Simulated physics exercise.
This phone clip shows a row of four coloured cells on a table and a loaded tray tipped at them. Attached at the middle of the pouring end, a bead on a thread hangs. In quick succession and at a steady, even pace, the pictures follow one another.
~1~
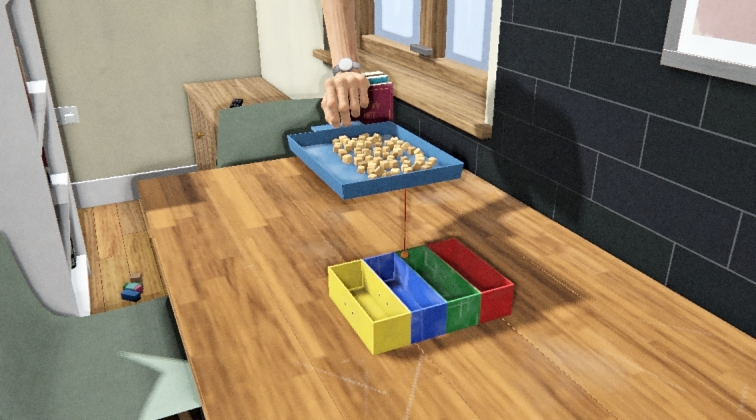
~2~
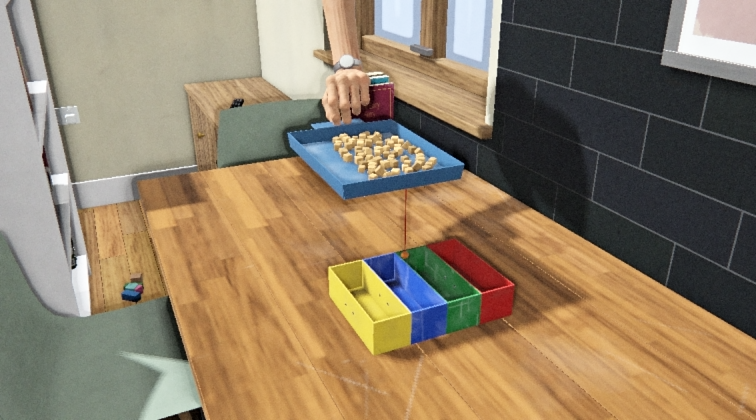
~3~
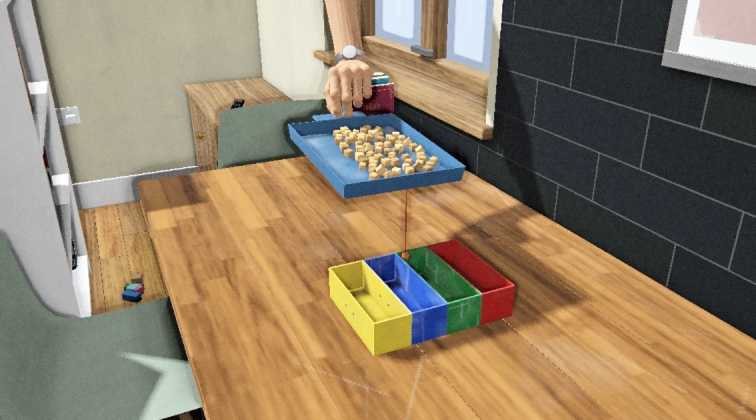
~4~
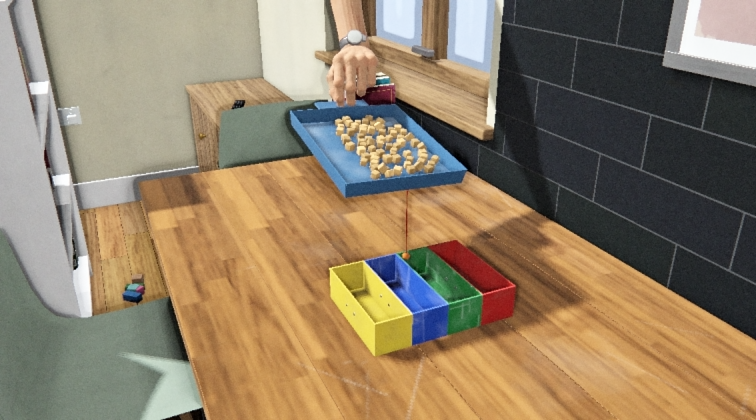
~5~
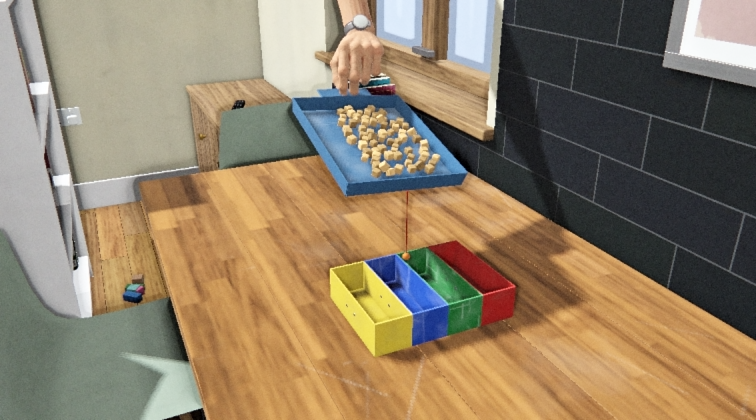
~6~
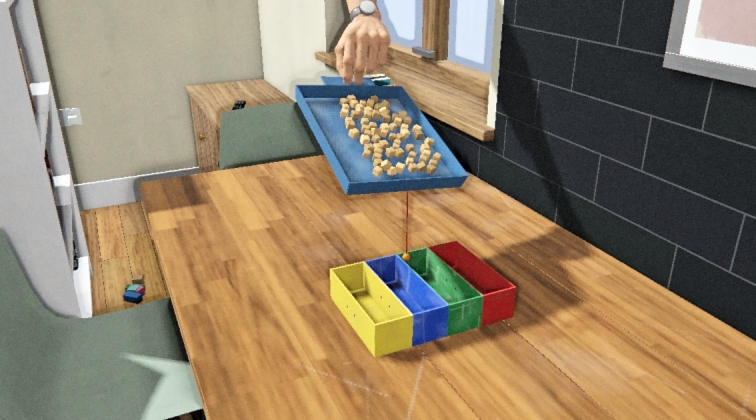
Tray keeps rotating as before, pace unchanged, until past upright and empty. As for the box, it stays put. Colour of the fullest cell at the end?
Red.
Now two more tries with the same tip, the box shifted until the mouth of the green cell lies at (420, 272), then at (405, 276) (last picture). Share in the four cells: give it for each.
About 60 in a hundred, then about 40 in a hundred.
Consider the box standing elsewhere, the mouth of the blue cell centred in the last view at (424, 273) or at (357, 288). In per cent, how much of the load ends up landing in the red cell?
30 per cent the first time, 30 per cent the second time.
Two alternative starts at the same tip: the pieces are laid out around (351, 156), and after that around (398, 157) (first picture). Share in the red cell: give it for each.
Roughly 40 per cent, then 50 per cent.
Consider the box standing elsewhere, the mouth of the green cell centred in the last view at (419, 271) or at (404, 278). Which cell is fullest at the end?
First that red cell, then red.
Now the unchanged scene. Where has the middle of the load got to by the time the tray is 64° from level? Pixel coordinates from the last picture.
I'd mark it close to (431, 157).
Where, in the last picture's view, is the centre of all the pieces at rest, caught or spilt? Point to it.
Near (473, 298).
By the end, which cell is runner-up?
Second place goes to the green one.
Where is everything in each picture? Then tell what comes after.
In the first picture, corners of the pouring end at (344, 184) and (461, 163), level; middle of the load at (377, 155), small wooden cubes; bead on its thread at (405, 255); yellow cell at (392, 330); blue cell at (428, 320); green cell at (463, 310); red cell at (496, 301).
In the second picture, corners of the pouring end at (344, 184) and (462, 164), level; middle of the load at (378, 154).
In the third picture, corners of the pouring end at (345, 183) and (463, 166), tipped barely, lowest at the right corner; middle of the load at (379, 150).
In the fourth picture, corners of the pouring end at (347, 182) and (464, 169), tipped a little, lowest at the right corner; middle of the load at (380, 145).
In the fifth picture, corners of the pouring end at (349, 182) and (465, 172), tipped clearly, lowest at the right corner; middle of the load at (382, 139).
In the sixth picture, corners of the pouring end at (350, 182) and (466, 174), tipped clearly, lowest at the right corner; middle of the load at (384, 133); yellow cell at (393, 333); blue cell at (430, 323); green cell at (465, 313); red cell at (498, 303).
Soon, tray tipped steeply; all on the tray.
A while on, tray tipped past a quarter turn; nearly all on the tray; a small part in the red cell; a stray few in the green cell; a stray few falling or outside the box.
Towards the end, tray tipped past a quarter turn; about half in the red cell; about a third in the green cell; a stray few in the blue cell; about a quarter falling or outside the box.
Finally, tray tipped past a quarter turn; about half in the red cell; about a third in the green cell; a stray few in the blue cell; none in the yellow cell; about a quarter outside the box.
